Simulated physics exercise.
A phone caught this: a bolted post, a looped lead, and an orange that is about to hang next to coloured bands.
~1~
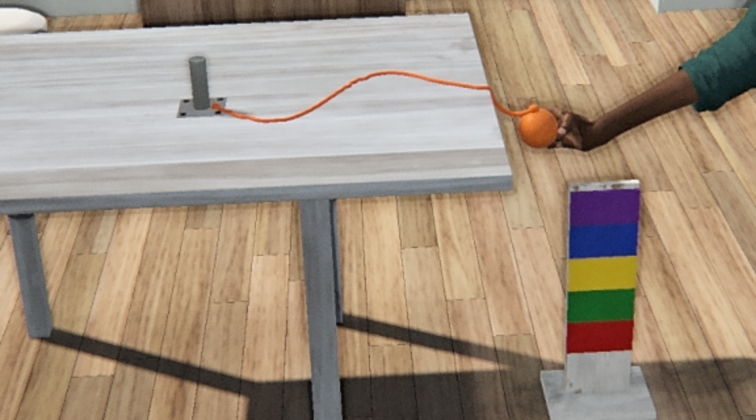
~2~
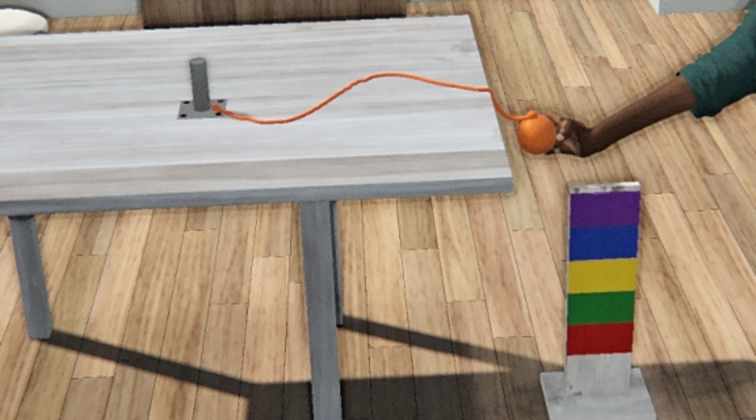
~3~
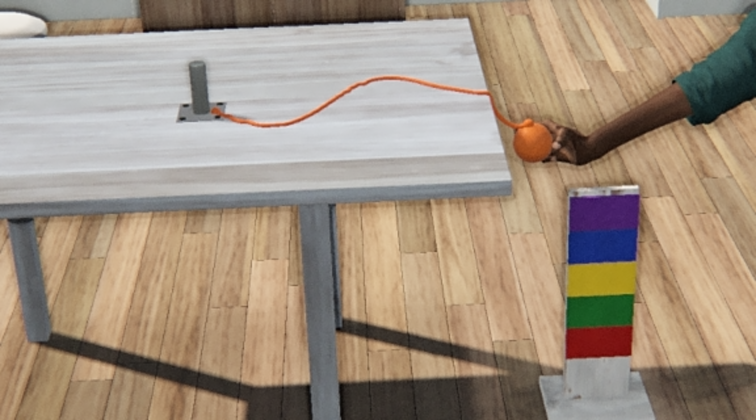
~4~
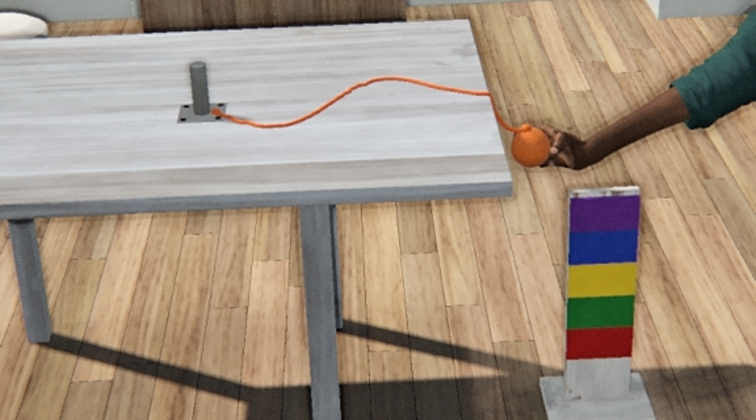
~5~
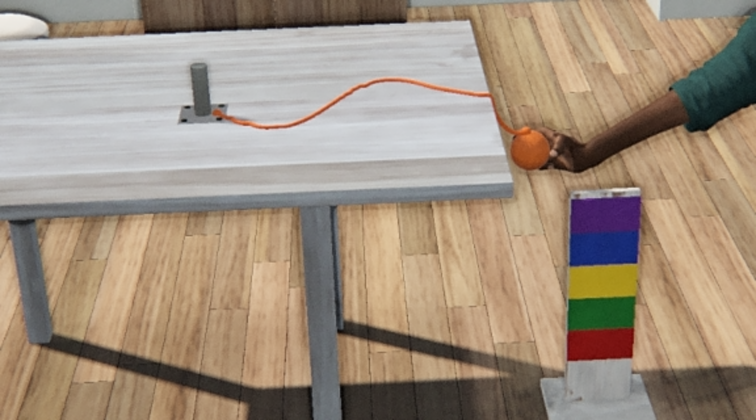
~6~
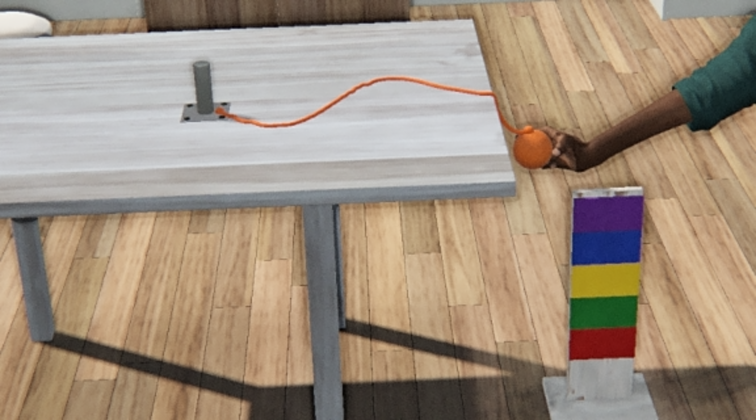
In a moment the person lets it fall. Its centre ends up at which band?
At the blue one.
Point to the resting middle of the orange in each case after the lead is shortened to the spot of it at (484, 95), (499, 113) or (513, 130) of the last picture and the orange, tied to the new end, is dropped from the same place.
About (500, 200) first, then about (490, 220), and finally about (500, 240).
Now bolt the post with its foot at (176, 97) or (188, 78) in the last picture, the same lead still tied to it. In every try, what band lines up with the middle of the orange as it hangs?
Taking the two spots in turn: Purple, then purple.
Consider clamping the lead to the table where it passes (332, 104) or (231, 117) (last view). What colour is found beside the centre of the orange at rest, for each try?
First try purple, second try blue.
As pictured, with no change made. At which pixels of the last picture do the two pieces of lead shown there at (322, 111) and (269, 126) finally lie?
I'd say about (354, 104) for one and about (289, 107) for the other.
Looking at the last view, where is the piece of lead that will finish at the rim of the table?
Roughly (418, 82).
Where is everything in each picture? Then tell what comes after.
The first picture shows orange (538, 129); purple (605, 209); blue (604, 242); yellow (603, 275); green (601, 307); red (600, 338).
The second picture shows orange (537, 135); lead through (238, 118) (306, 114) (350, 88) (403, 76) (469, 89).
The third picture shows orange (533, 143).
The fourth picture shows orange (531, 148); lead through (238, 122) (306, 118) (350, 92) (403, 80) (468, 93).
The fifth picture shows orange (530, 151).
The sixth picture shows orange (533, 150); lead through (241, 121) (309, 118) (353, 92) (407, 80) (472, 93).
Early on, orange near (466, 242); level with blue.
Midway, orange near (497, 252); level with blue.
Finally, orange near (502, 252); level with blue. At blue.
